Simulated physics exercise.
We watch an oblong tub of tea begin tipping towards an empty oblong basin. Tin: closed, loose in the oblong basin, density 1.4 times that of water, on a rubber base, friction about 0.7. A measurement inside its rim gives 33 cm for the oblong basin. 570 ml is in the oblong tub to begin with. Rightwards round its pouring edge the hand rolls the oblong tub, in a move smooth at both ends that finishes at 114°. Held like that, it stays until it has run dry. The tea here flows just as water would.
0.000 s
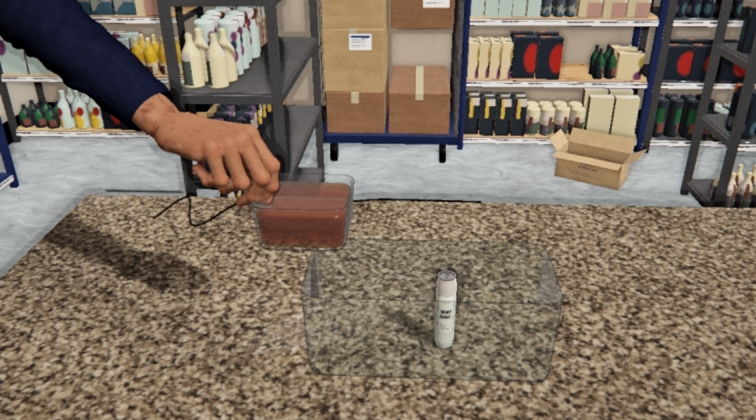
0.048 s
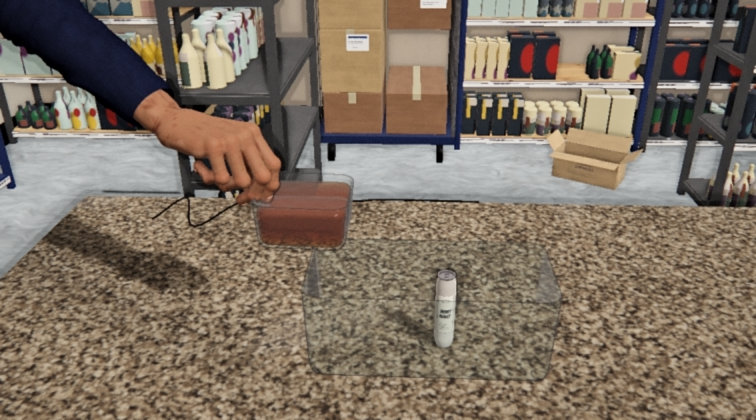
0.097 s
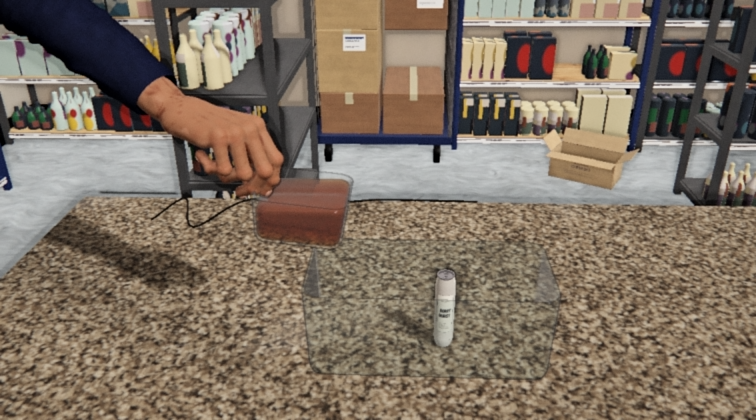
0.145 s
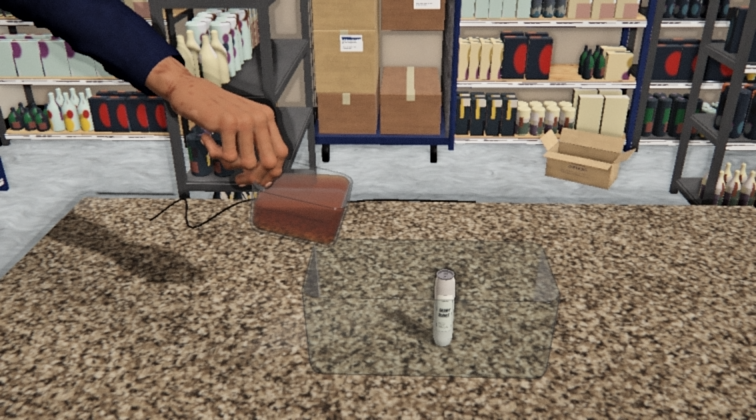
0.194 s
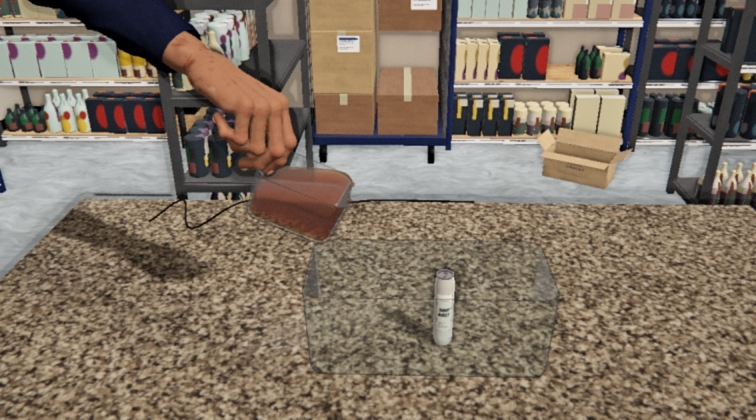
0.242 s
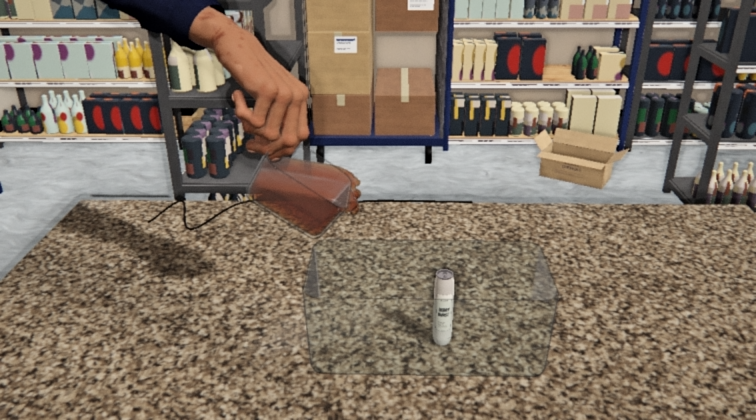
In a stockroom, a hand steadily tilting a clear tub rightwards above a speckled counter, reddish-brown liquid beginning to cross its rim.
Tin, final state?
Fallen.
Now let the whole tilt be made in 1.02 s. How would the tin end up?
The tin keeps standing.
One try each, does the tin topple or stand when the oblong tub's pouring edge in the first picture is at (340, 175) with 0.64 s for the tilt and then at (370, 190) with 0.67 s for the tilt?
The tin overturns the first time and stays vertical the second time.
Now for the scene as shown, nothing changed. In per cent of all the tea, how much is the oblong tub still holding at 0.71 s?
0 %.
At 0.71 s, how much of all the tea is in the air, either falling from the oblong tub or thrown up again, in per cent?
I'd say some 5 per cent is in the air.
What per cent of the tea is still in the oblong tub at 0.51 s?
Roughly 18 %.
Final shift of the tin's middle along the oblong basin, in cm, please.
Looks like roughly 7.5 cm in total.
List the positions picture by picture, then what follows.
In the first picture, it leans 0°; its right rim is at (351, 193); the tea meets the walls at (262, 195) and (350, 196); the oblong basin's rim runs from (309, 267) to (554, 273); the tin's top is at (447, 279).
In the second picture, it leans 2°; its right rim is at (351, 193); the tea meets the walls at (262, 195) and (350, 195).
In the third picture, it leans 6°; its right rim is at (350, 194); the tea meets the walls at (261, 193) and (349, 193).
In the fourth picture, it leans 14°; its right rim is at (350, 194); the tea meets the walls at (260, 187) and (349, 189).
In the fifth picture, it leans 24°; its right rim is at (349, 195); the tea meets the walls at (259, 178) and (343, 186); 4 per cent is over the edge.
In the sixth picture, it leans 36°; its right rim is at (349, 195); the tea meets the walls at (259, 168) and (343, 184); 8 per cent is over the edge.
By 0.51 s the tilt is 103° and 18 per cent is still to pour; the tin stands where it began.
By 0.71 s the tilt is 114° and 0 per cent is still to pour; the tin leans 15°.
By 0.92 s the tilt is 114° and 0 per cent is still to pour; the tin lies on its side.
By 1.14 s the tilt is 114° and 0 per cent is still to pour; the tin lies on its side.
At rest the tin lies on its side.
